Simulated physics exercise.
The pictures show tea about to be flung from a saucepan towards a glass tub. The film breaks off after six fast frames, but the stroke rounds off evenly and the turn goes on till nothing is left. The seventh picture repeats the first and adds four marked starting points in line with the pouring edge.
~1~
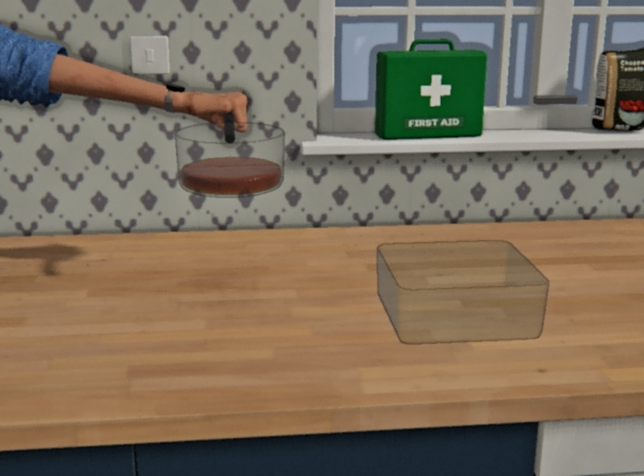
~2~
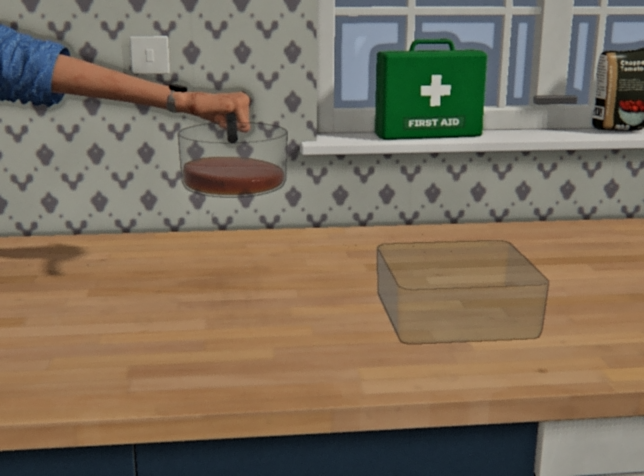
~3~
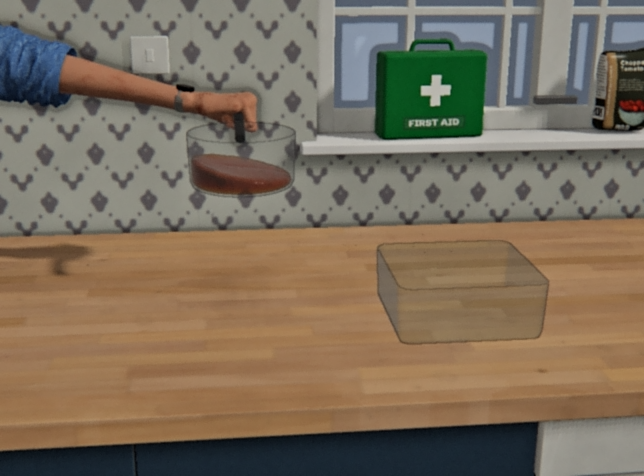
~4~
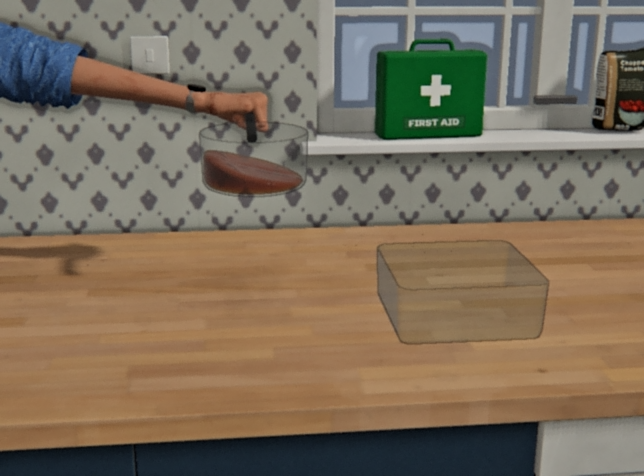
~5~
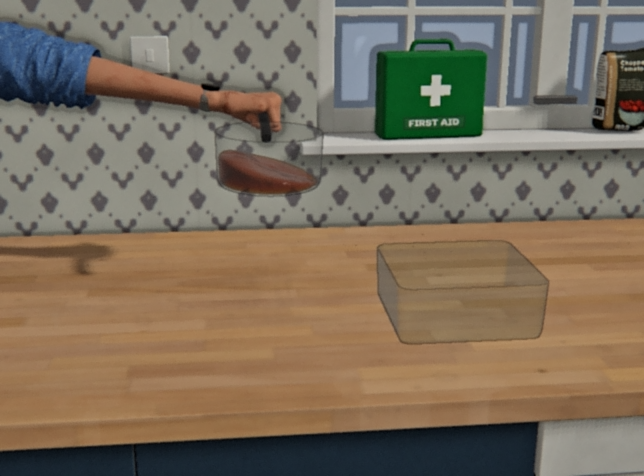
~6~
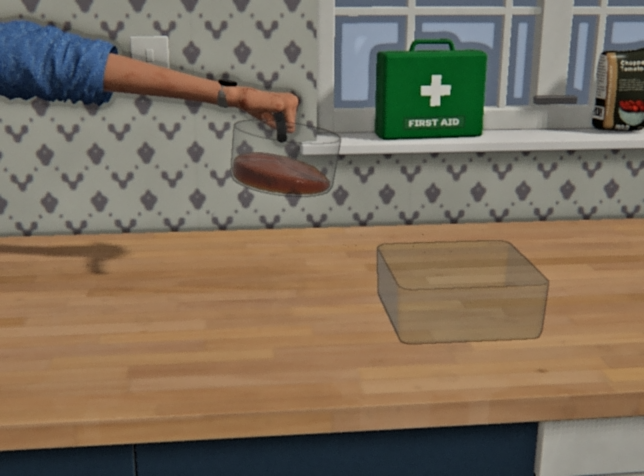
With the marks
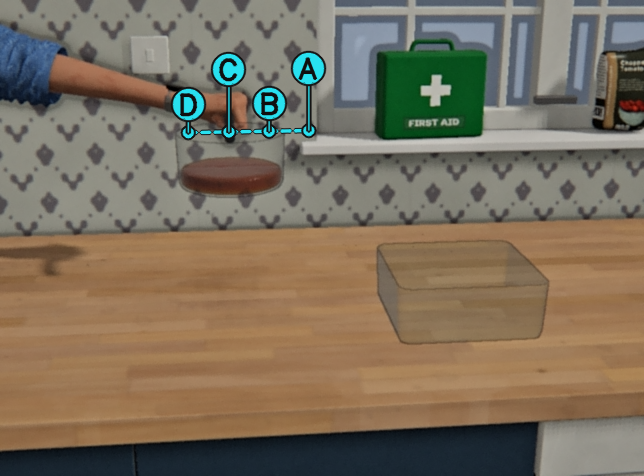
A hand holding a clear pan of reddish-brown liquid moved steadily right above the wooden counter, the liquid sloshing inside, and the pan tilted slightly at the end, still short of the empty glass tub.
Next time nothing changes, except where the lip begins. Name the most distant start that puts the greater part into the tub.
It is A.
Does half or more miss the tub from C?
Yes.
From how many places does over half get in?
One of them.
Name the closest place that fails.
Place B.
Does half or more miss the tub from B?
Yes, that goes wrong.
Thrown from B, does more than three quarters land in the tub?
No, it does not.
On the marked copy, A at (308, 130); B at (269, 131); C at (228, 131); D at (188, 132).
With A, about 71 % lands in the tub, 18 % falls short and 11 % goes beside or beyond.
With B, about 35 % lands in the tub, 58 % falls short and 7 % goes beside or beyond.
With C, about 7 % lands in the tub, 92 % falls short.
With D, about 0 % lands in the tub, 100 % falls short.
